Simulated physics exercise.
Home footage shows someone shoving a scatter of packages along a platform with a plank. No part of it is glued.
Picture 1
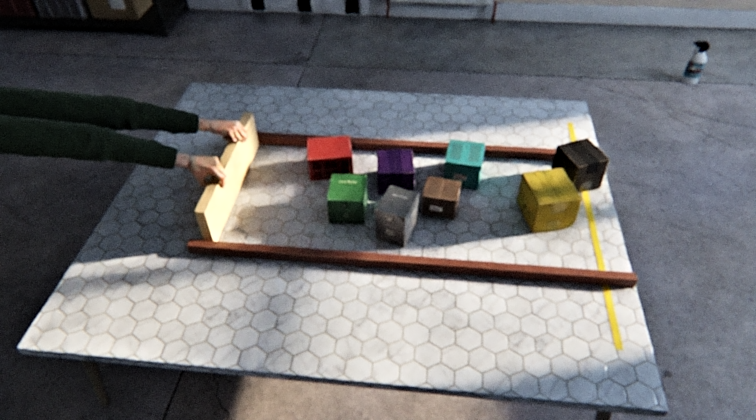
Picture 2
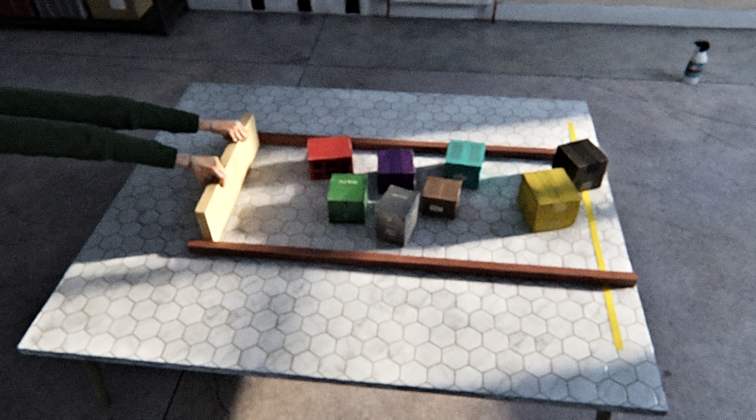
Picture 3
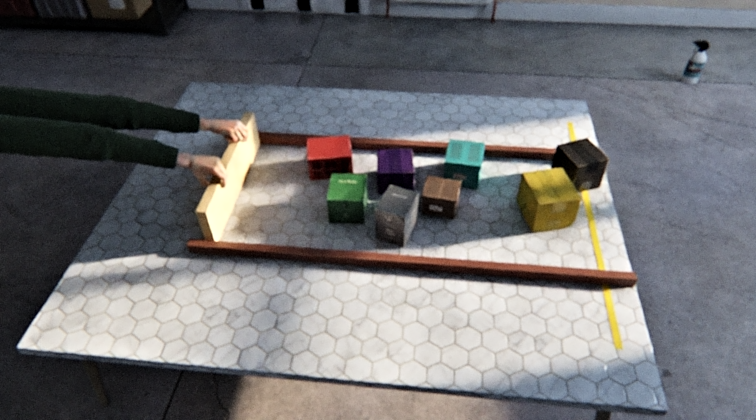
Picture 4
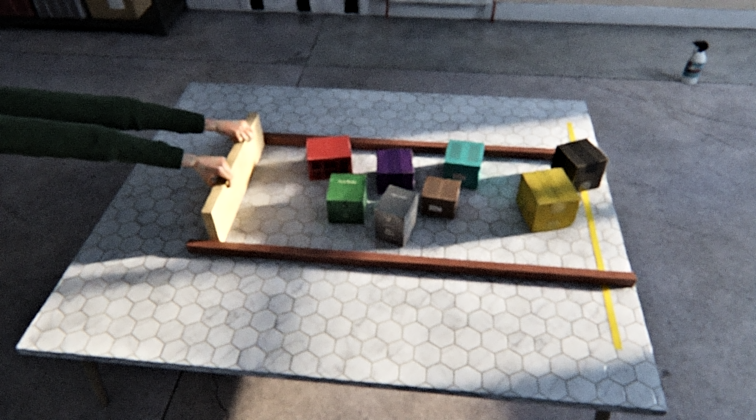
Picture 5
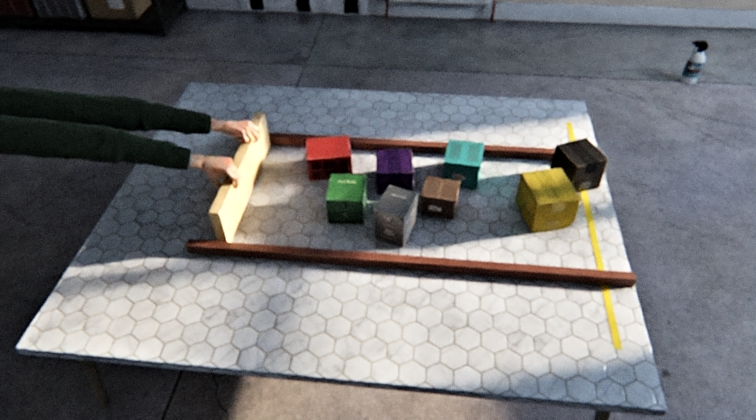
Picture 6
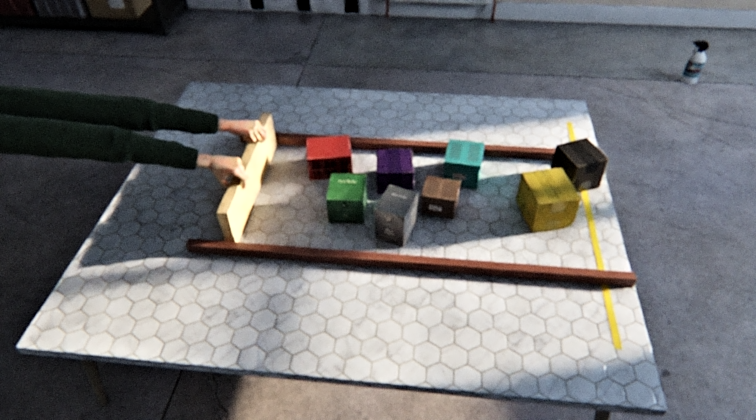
To begin with, two hands hold a pale plank upright at the left of a tiled table, with colourful boxes scattered between two dark red rails. The hands then slide the plank a short way right, toward the red and green boxes, while the boxes stay essentially still.
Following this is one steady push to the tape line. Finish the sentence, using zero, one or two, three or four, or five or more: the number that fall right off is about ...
The number that fall right off is about five or more.
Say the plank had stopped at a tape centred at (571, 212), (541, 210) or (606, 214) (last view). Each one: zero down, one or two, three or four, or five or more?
In the order of the places given: Five or over; three to four; at least five.
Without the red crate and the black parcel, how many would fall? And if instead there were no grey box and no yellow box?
Result: 3 in the first case, with 4 in the second.
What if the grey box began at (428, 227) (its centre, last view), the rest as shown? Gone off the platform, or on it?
Set there, the object keeps its spot.
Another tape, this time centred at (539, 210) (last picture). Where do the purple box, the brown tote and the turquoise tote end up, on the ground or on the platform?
Well, the purple box hangs in there, the brown tote hangs in there, and the turquoise tote leaves the top.
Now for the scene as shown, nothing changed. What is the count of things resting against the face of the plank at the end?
3 end up touching it.
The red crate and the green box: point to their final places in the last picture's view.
About (609, 177), and about (614, 215).
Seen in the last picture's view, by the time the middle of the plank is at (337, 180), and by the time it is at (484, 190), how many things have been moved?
At the first spot 3, then 8.
Early on, none off yet; black parcel at rest near (578, 166); yellow box at rest near (547, 200); turquoise tote at rest near (463, 164).
A while later, none off yet; black parcel travelled about its own width near (611, 167); yellow box travelled a little near (577, 206); turquoise tote travelled well along near (572, 167).
Finally, the number that fall off is five or more; lost, purple box, brown tote, turquoise tote, yellow box and black parcel.
